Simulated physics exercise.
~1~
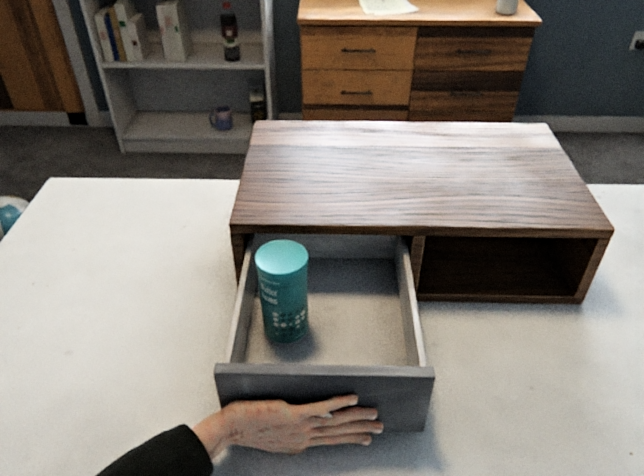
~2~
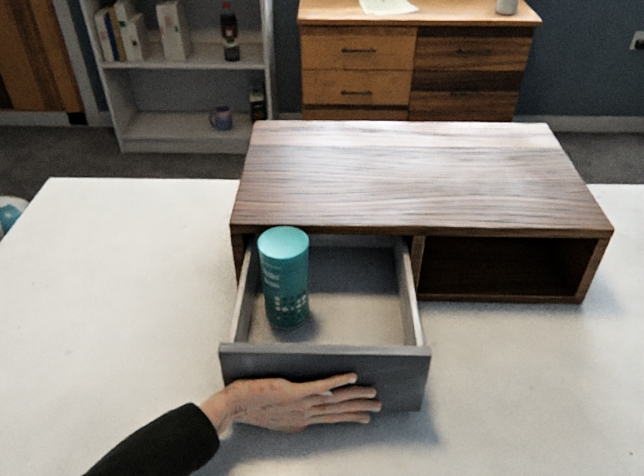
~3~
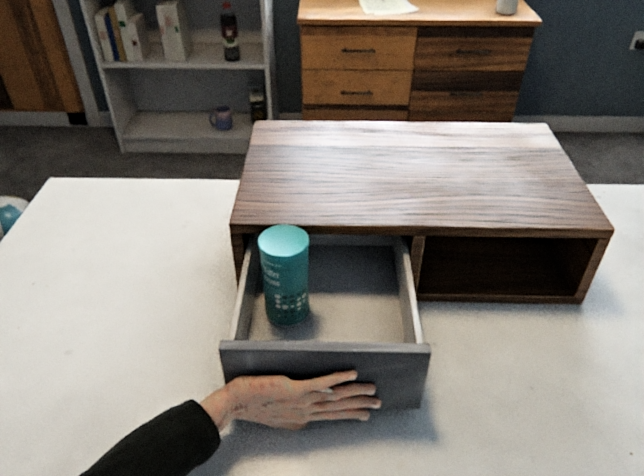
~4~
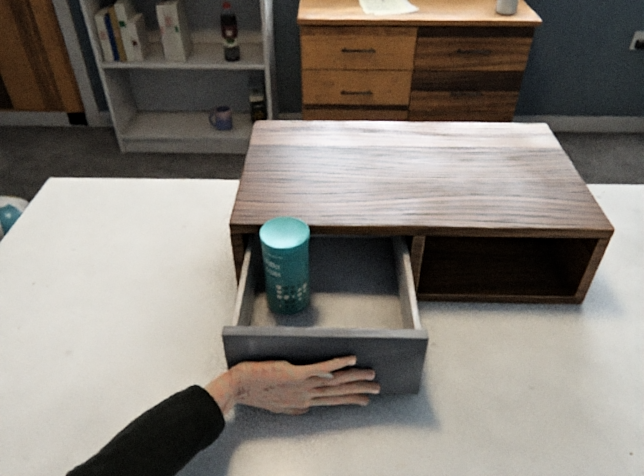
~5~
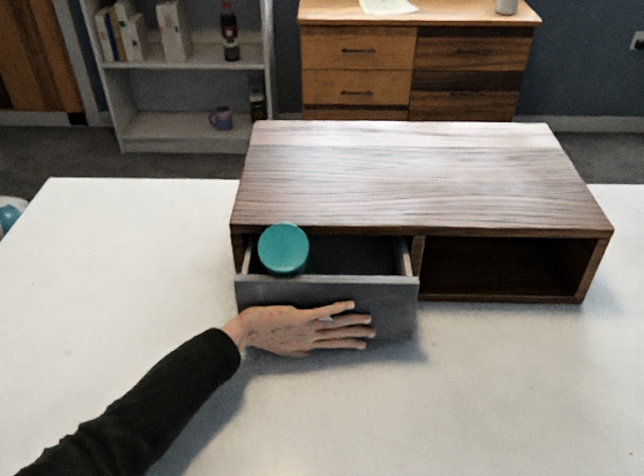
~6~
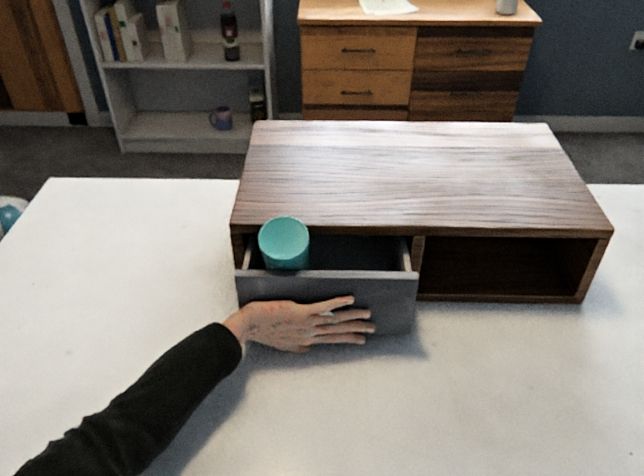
Drawer holding an upright turquoise tin being pushed in by a hand, the tin tilting and the drawer stopping still partly open.
